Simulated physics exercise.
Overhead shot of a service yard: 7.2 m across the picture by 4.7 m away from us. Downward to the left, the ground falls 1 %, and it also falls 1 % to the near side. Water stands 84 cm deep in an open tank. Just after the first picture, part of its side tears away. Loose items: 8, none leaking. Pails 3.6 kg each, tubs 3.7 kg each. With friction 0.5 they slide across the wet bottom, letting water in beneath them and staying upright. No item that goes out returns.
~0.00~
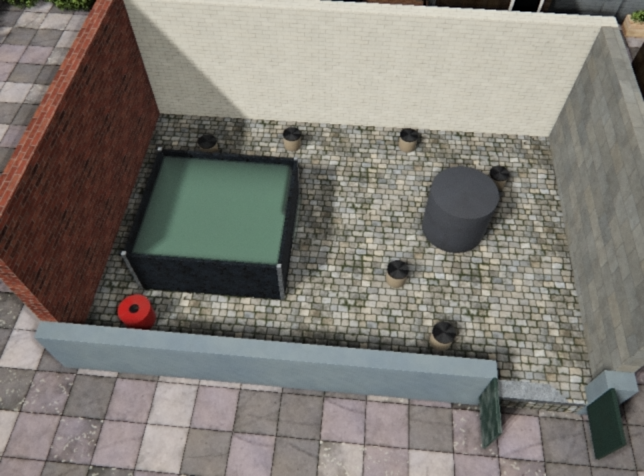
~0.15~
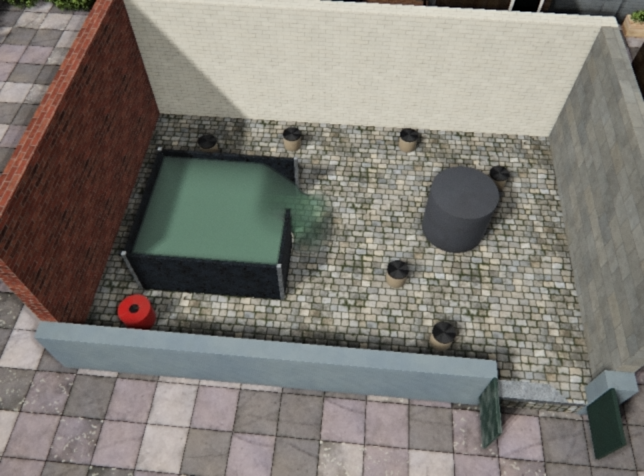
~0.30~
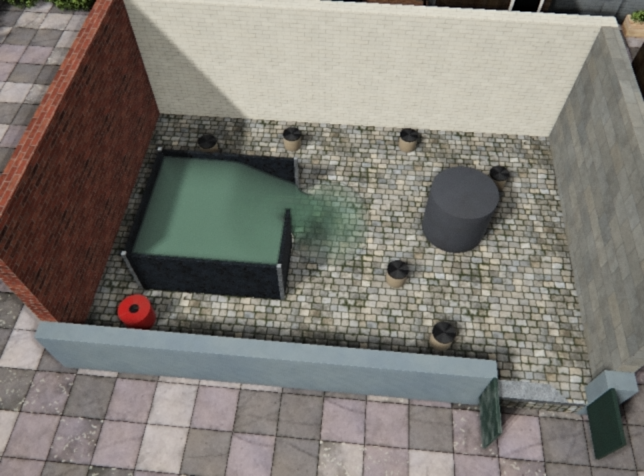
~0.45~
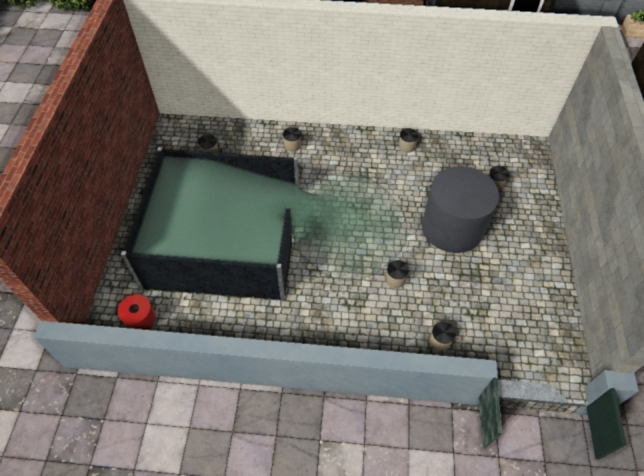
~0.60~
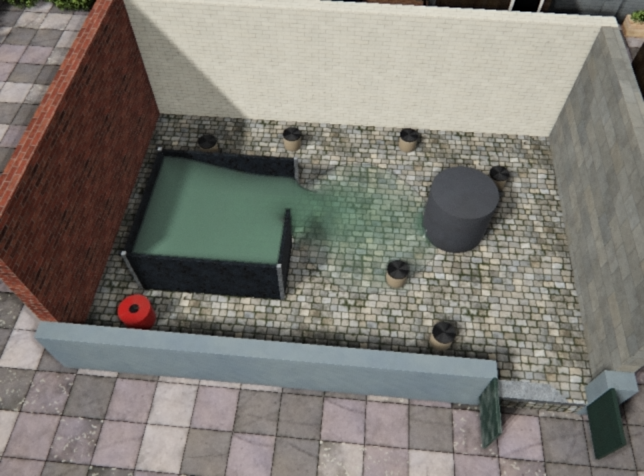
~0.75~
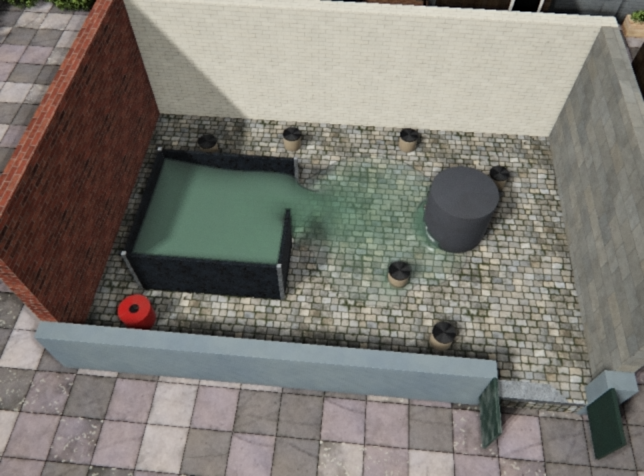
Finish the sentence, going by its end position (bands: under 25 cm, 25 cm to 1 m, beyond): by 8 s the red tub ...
By 8 s the red tub shifts a modest distance.
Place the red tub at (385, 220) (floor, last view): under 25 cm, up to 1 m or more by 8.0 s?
Put there, it wanders off a long way.
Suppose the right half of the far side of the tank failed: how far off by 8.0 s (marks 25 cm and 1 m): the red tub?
I'd expect the red tub to have ended up far off.
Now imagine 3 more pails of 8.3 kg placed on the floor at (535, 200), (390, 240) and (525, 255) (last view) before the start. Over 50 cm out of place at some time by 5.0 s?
In sequence: Goes beyond; goes beyond; goes beyond.
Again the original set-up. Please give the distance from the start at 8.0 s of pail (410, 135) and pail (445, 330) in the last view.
In that order: Gone out, washed out.
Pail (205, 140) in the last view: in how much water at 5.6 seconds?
Around 1 centimetres.
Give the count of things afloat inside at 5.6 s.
I'd say 0 of them.
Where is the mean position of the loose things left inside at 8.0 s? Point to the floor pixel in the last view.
The centre is close to (220, 193).
After 1.6 s the red tub is near (134, 309), 0.0 m from its start, aground; 0 of 8 are out; 1 afloat.
After 3.6 s the red tub is near (134, 309), 0.0 m from its start, aground; 2 of 8 are out; 2 afloat.
After 5.6 s the red tub is near (134, 309), 0.0 m from its start, aground; 4 of 8 are out; 0 afloat.
After 8.0 s the red tub is near (117, 281), 0.5 m from its start, afloat; 4 of 8 are out; 1 afloat.
